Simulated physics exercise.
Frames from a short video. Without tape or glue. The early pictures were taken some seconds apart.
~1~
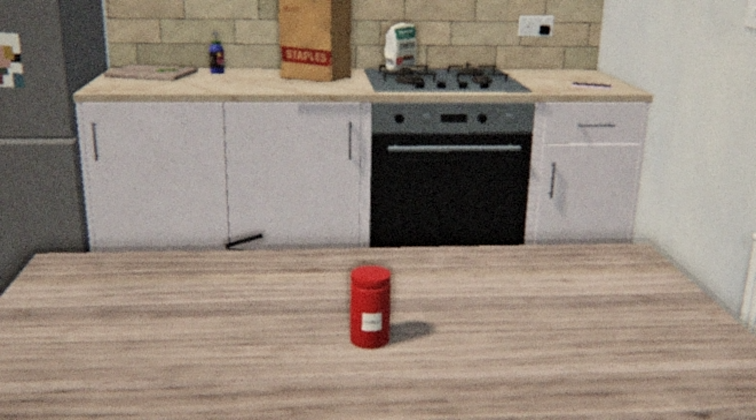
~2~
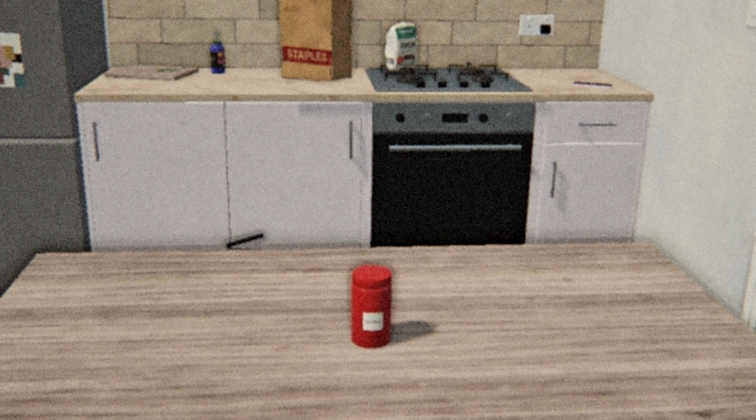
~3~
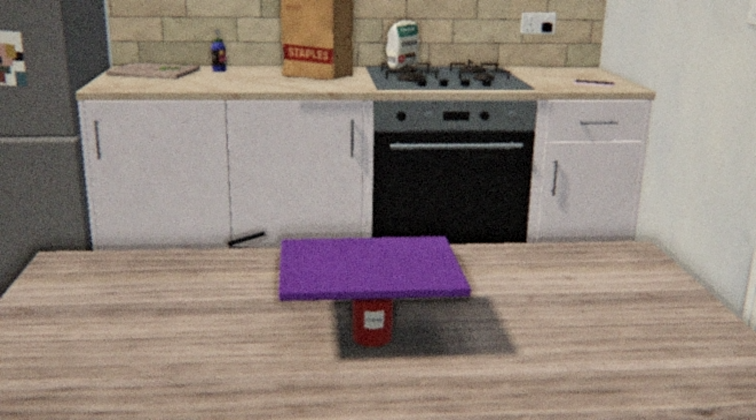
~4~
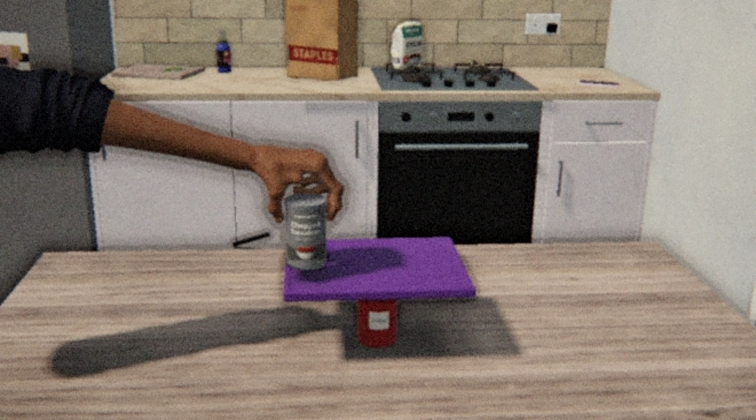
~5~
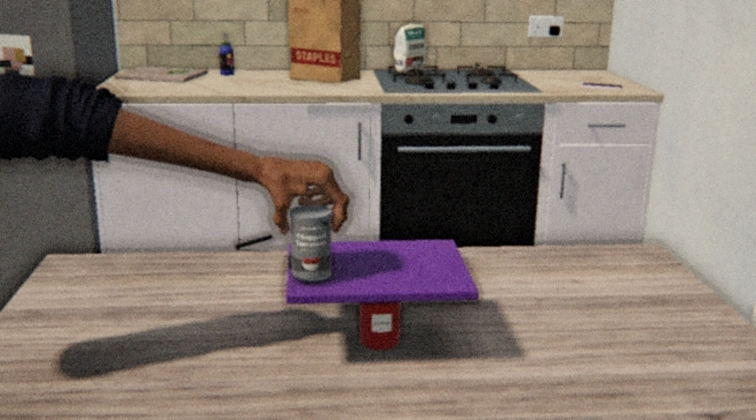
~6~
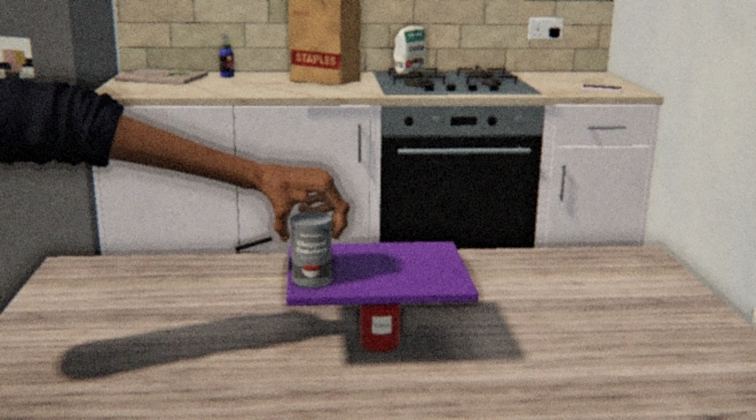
A purple slab appears flat on top of a small red canister on a wooden table, then a hand reaching in from the left lowers a grey tin onto the slab's left side and keeps hold of it. The view faces a kitchen counter from across the table, drifting very slightly. Behind stand white cupboards, a black oven, a brown paper bag and a grey fridge at left.
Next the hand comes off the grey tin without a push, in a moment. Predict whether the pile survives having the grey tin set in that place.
I expect it to fail to stay steady.
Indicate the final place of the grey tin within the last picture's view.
I'd say around (252, 328) in the last view.
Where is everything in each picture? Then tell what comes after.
In the first frame, the last thing is not in view yet.
In the second frame, the last thing is not in view yet.
In the third frame, the last thing is not in view yet; purple lid (370, 266).
In the fourth frame, still above its spot; grey tin (306, 231); purple lid (375, 267).
In the fifth frame, still above its spot; grey tin (311, 243); purple lid (377, 269).
In the sixth frame, in place under the hand; grey tin (311, 250); purple lid (377, 271).
Then, 0.40 s later than the last frame, grey tin now fallen; purple lid tilted by 43°.
Then, 0.50 s later than the last frame, purple lid tilted by 60°.
Then, 0.60 s later than the last frame, purple lid tilted by 66°.
Then, 1.40 s later than the last frame, purple lid tilted by 57°.
When it is over, fallen, grey tin; lying over in the stack, purple lid; red jar as before. End places, in pixels of the last picture, grey tin near (252, 327). The stack comes apart.
